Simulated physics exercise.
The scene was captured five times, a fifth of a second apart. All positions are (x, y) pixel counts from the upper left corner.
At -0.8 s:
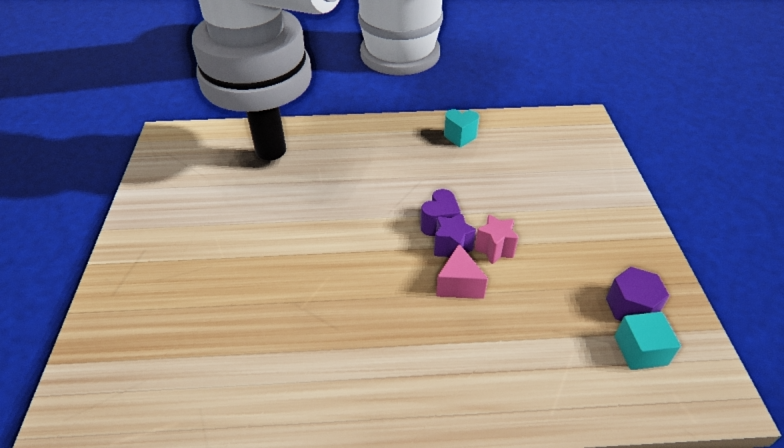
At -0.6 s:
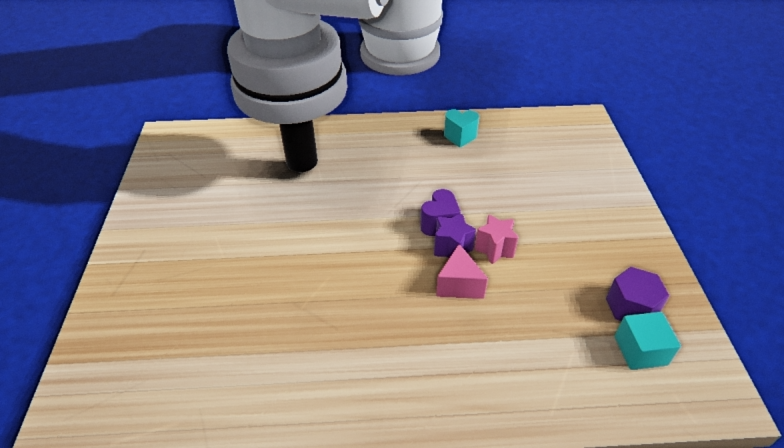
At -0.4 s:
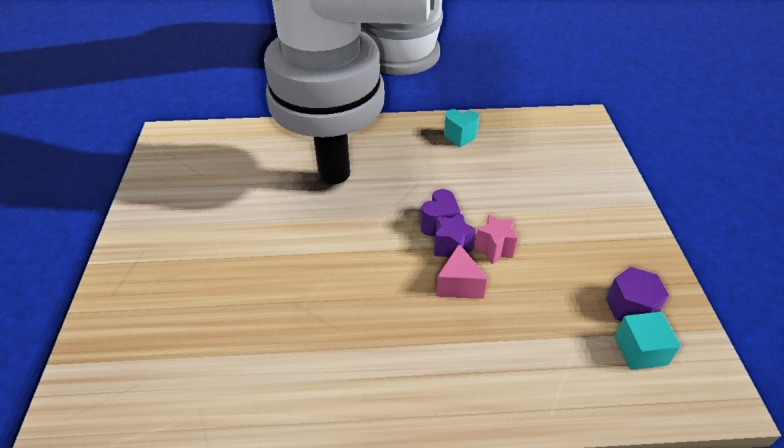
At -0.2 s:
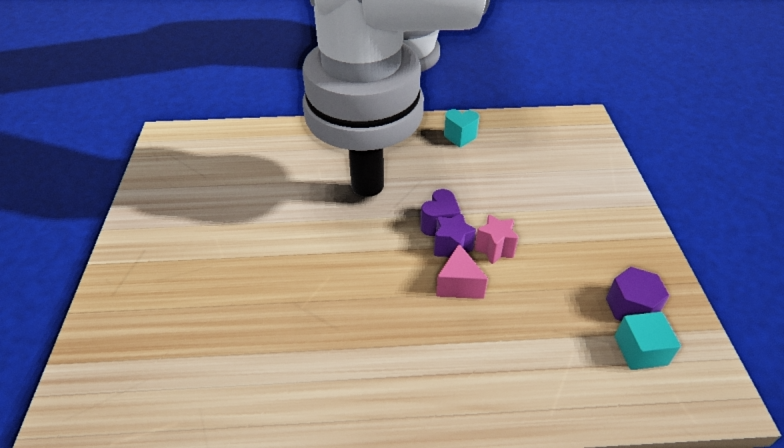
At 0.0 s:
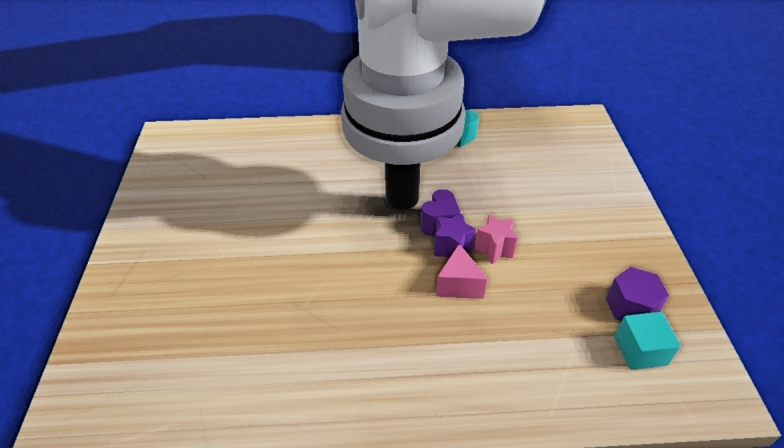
At first, a robot arm holds a black stick over the upper left of a wooden board scattered with purple, pink and teal blocks. The stick moves steadily right and slightly toward the viewer, ending close beside the purple heart block, while all the blocks stay still.
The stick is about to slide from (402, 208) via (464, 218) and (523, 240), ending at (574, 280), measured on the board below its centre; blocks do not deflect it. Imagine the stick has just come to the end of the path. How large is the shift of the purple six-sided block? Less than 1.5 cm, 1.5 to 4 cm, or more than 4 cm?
Once the path is done, the purple six-sided block lies within 1.5 cm of its present place.
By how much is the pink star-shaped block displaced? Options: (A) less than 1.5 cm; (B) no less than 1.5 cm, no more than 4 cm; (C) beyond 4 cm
C (beyond 4 cm)
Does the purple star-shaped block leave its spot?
In short: Yes.
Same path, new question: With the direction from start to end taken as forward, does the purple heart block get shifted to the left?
No
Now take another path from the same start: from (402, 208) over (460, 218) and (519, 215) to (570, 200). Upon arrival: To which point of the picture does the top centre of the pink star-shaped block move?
At pixel (527, 244).
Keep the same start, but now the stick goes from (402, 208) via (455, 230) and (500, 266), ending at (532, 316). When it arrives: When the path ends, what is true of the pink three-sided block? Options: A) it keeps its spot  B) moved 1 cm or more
I choose B.
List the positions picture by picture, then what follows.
Tip of the stick (271, 152), middles of tops, purple heart block (442, 203), purple star-shaped block (454, 227), pink star-shaped block (499, 228), purple six-sided block (642, 286), in the first picture.
Stick (302, 164), nothing pushed, in the second picture.
Stick (335, 175), nothing pushed, in the third picture.
Stick (368, 187), nothing pushed, in the fourth picture.
Stick (402, 200), purple heart block (442, 203), purple star-shaped block (454, 227), pink star-shaped block (499, 228), purple six-sided block (642, 286), in the fifth picture.
What follows on the original path. One third of the way, stick (465, 210); purple heart block (489, 214), turned 15° clockwise; purple star-shaped block (461, 234), turned 30° clockwise; pink star-shaped block (514, 234), turned 25° clockwise.
Two thirds of the way, stick (525, 232); purple heart block (547, 241), turned 30° clockwise; purple star-shaped block (461, 234), turned 30° clockwise; pink star-shaped block (552, 268), turned 70° clockwise.
At the end, stick (577, 272); purple heart block (603, 285), turned 35° clockwise; purple star-shaped block (461, 234), turned 30° clockwise; pink star-shaped block (562, 291), turned 125° clockwise; purple six-sided block (651, 290).
